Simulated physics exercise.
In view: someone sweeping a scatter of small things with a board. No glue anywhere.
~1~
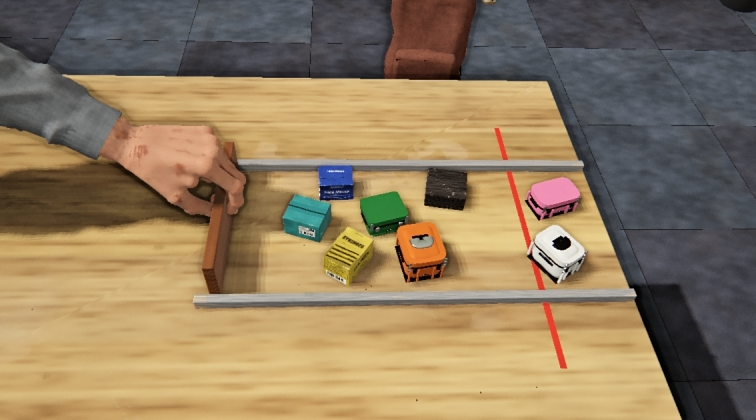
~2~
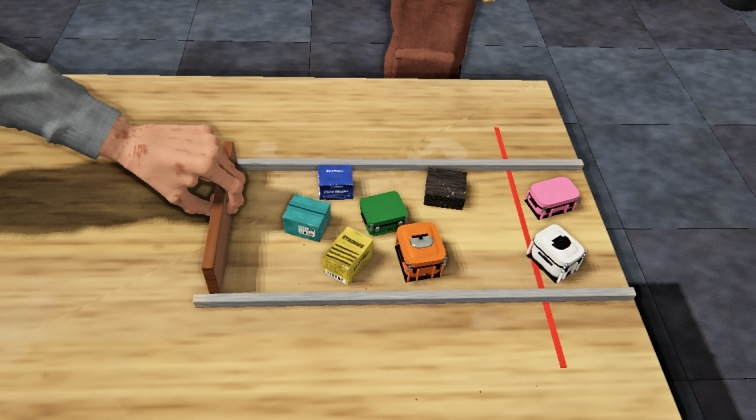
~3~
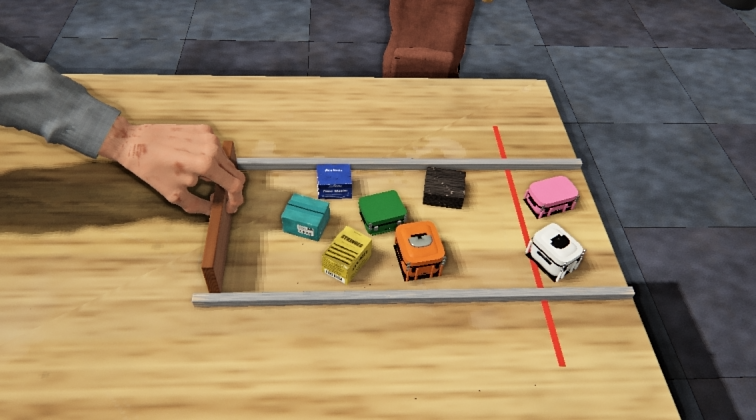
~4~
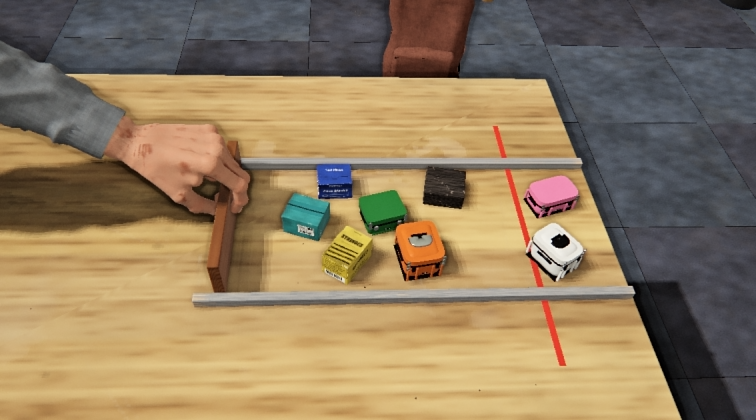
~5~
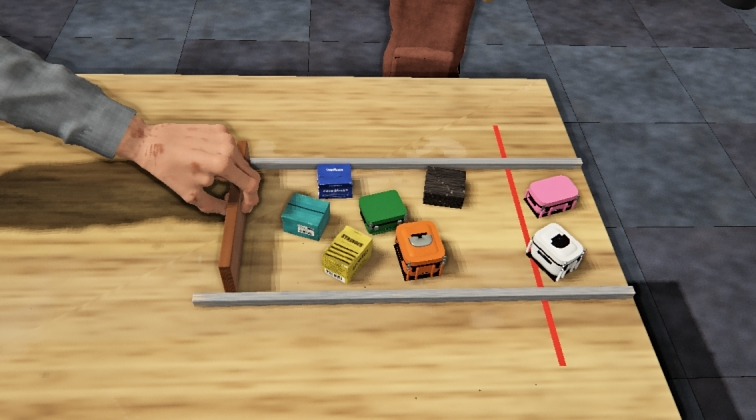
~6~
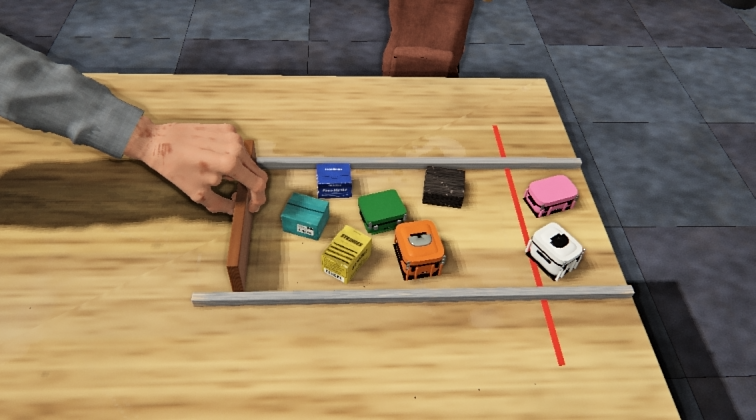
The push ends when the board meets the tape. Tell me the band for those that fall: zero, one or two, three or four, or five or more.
In the end the number that fall off is one or two.
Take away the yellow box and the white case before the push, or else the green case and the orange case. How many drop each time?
First 1, then 1.
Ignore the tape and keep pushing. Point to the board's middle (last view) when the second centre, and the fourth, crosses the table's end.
At (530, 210) for the second, at (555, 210) for the fourth.
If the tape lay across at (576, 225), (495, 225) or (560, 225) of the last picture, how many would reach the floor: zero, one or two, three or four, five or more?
For each place: More than four; not one; 3 or 4.
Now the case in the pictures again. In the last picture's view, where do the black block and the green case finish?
The black block at (566, 186), the green case at (579, 216).
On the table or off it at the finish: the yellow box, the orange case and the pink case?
The yellow box survives; the orange case does not fall; the pink case tumbles off.
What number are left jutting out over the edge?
That would be 1.
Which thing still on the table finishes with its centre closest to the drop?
Foremost is the white case.
Early on, none off yet; pink case at rest near (550, 196); white case at rest near (554, 251); black block at rest near (444, 187).
A while later, none off yet; pink case at rest near (550, 196); white case at rest near (554, 251); black block travelled about its own width near (483, 186).
Finally, the number that fall off is one or two; lost, pink case.
